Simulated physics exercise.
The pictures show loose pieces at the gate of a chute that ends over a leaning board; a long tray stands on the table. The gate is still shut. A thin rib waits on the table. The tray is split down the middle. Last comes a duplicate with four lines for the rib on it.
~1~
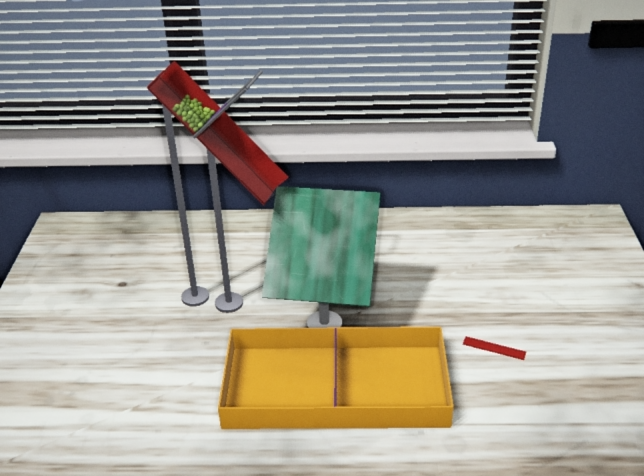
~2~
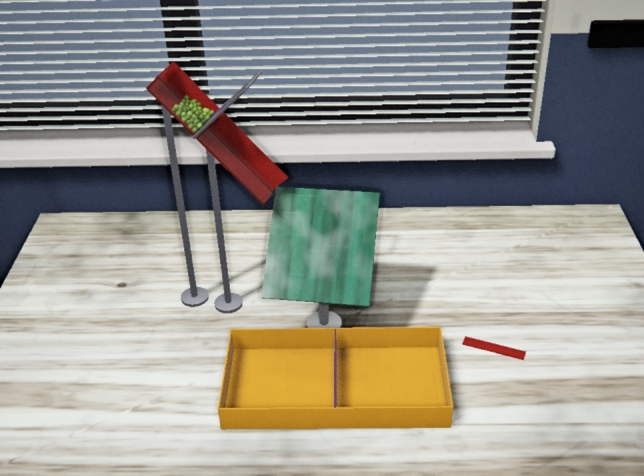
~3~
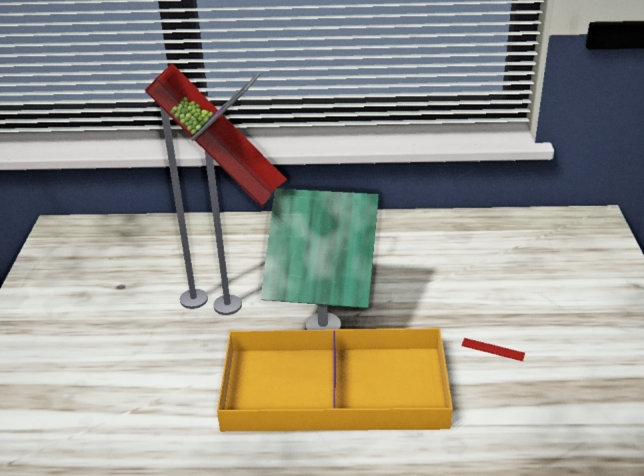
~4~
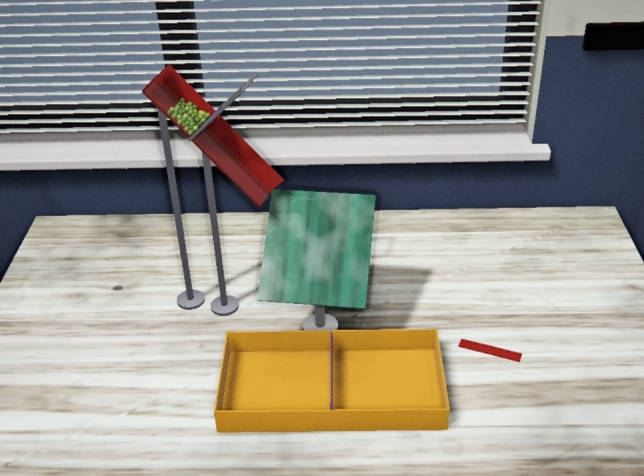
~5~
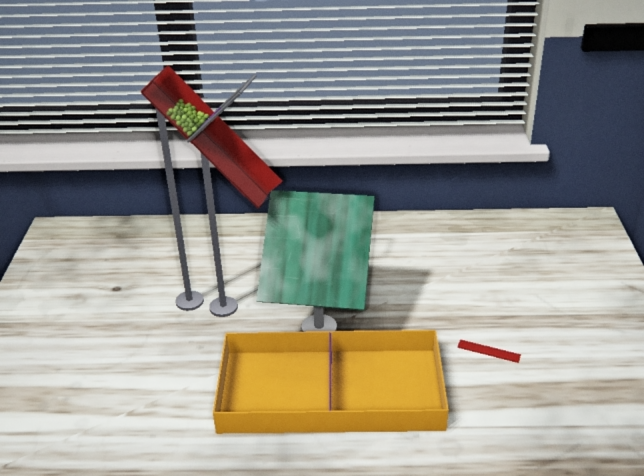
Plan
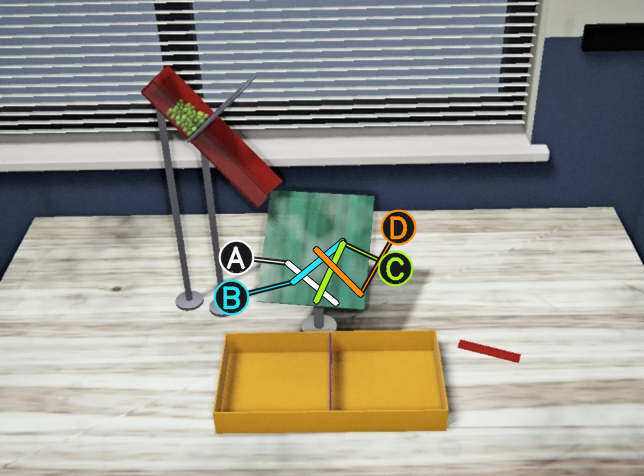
A pale wood-grained table stands before a dark blue wall and a window with blinds, seen from the front and slightly above. A red chute on two grey stands slopes down to the right at the left, holding green peas behind a thin grey gate, with a tilted green board, a divided orange tray in front and a red strip at right. Nothing on the table moves, while the camera drifts very slightly.
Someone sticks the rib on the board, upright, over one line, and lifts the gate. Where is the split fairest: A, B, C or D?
D beats the others.
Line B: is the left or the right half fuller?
The left half.
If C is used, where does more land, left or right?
More lands on the left.
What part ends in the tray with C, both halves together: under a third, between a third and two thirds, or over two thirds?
Line C gives over two thirds.
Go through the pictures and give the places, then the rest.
In the first frame, load behind the gate at (197, 114), dried peas; lip of the chute at (270, 196), sloping fairly steeply.
In the second frame, middle of the board at (321, 245), tilted fairly steeply; middle of its low edge at (315, 302); of its high edge at (327, 190).
In the third frame, front corners of the tray at (218, 411) and (452, 408); front end of its middle wall at (334, 410); gate still shut at (216, 115).
In the fourth frame, middle of the load at (192, 118); lip at (265, 199).
In the fifth frame, middle of the load at (191, 119); lip at (264, 200).
On the marked copy, line A from (287, 263) to (336, 303); line B from (343, 241) to (293, 282); line C from (343, 243) to (316, 300); line D from (316, 249) to (360, 294).
With A, of what is caught, a stray few in the left half, nearly all in the right.
With B, of what is caught, nearly all in the left half, a small part in the right.
With C, of what is caught, nearly all in the left half, a stray few in the right.
With D, of what is caught, about a third in the left half, about two thirds in the right.
